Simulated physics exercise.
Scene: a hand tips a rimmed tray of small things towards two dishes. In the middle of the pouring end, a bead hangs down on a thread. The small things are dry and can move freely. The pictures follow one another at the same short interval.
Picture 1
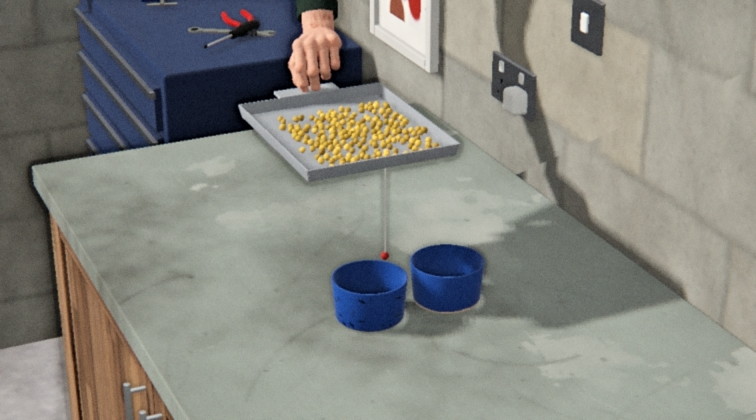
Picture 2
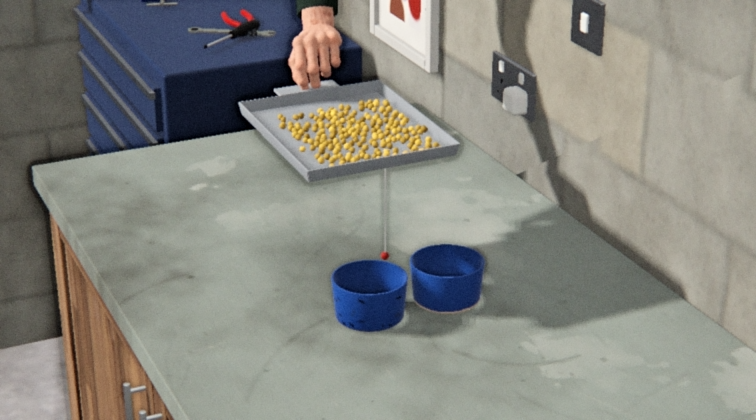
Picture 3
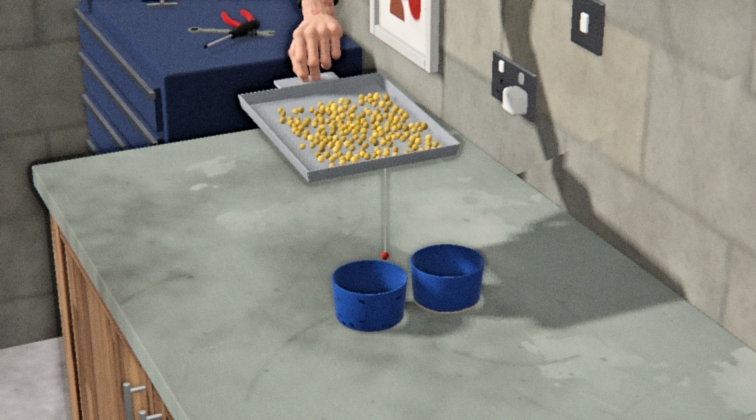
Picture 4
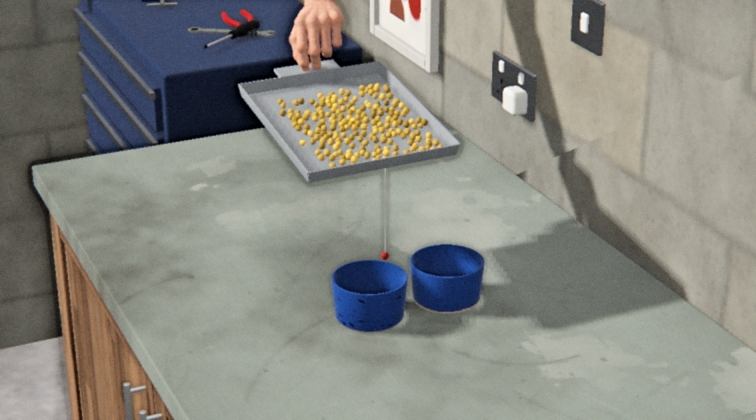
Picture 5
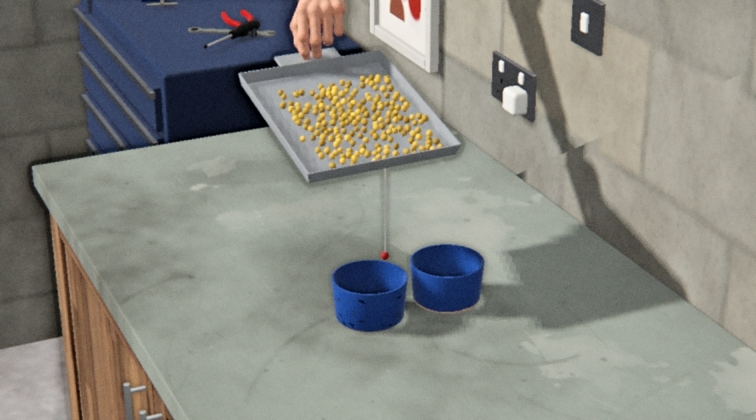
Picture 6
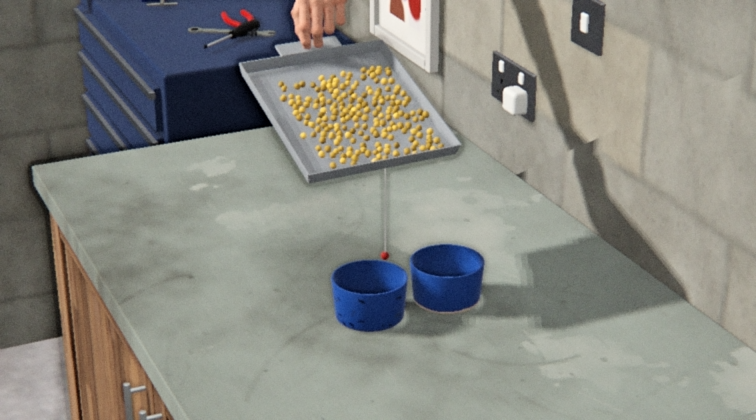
On a worn green-grey worktop in a block-walled workshop, two blue dishes sit below a grey tray of small yellow balls, with a red bead hanging from its front edge. A hand at the back gradually raises that end, steepening the tray, while the balls show little movement across it.
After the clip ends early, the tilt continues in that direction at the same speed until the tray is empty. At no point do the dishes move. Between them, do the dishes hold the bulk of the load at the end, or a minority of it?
They hold a minority.
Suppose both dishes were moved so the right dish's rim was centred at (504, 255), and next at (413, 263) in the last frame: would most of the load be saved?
In the first position shy of half, in the second shy of half.
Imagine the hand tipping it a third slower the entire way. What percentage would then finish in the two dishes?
I'd put it near 40 per cent.
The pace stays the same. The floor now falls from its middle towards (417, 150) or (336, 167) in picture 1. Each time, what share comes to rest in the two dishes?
The share is 70 per cent in the first and 40 per cent in the second.
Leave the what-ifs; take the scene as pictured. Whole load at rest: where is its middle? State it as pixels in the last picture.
Somewhere close to (400, 329) in the last picture.
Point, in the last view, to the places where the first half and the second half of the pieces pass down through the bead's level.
Around (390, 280) and then (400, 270).
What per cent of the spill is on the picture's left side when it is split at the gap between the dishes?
That comes to about 40 per cent of the pieces.
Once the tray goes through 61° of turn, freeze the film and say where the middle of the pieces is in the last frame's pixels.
The load is centred around (379, 141).
Soon, tray tipped steeply; nearly all on the tray; a stray few in the air.
A while on, tray tipped right over; nearly all on the tray; a stray few in the left dish; a stray few outside both.
Towards the end, tray tipped past a quarter turn; about a quarter in the left dish; a small part in the right dish; about two thirds outside both.
Finally, tray tipped past a quarter turn; about a quarter in the left dish; a small part in the right dish; about two thirds outside both.
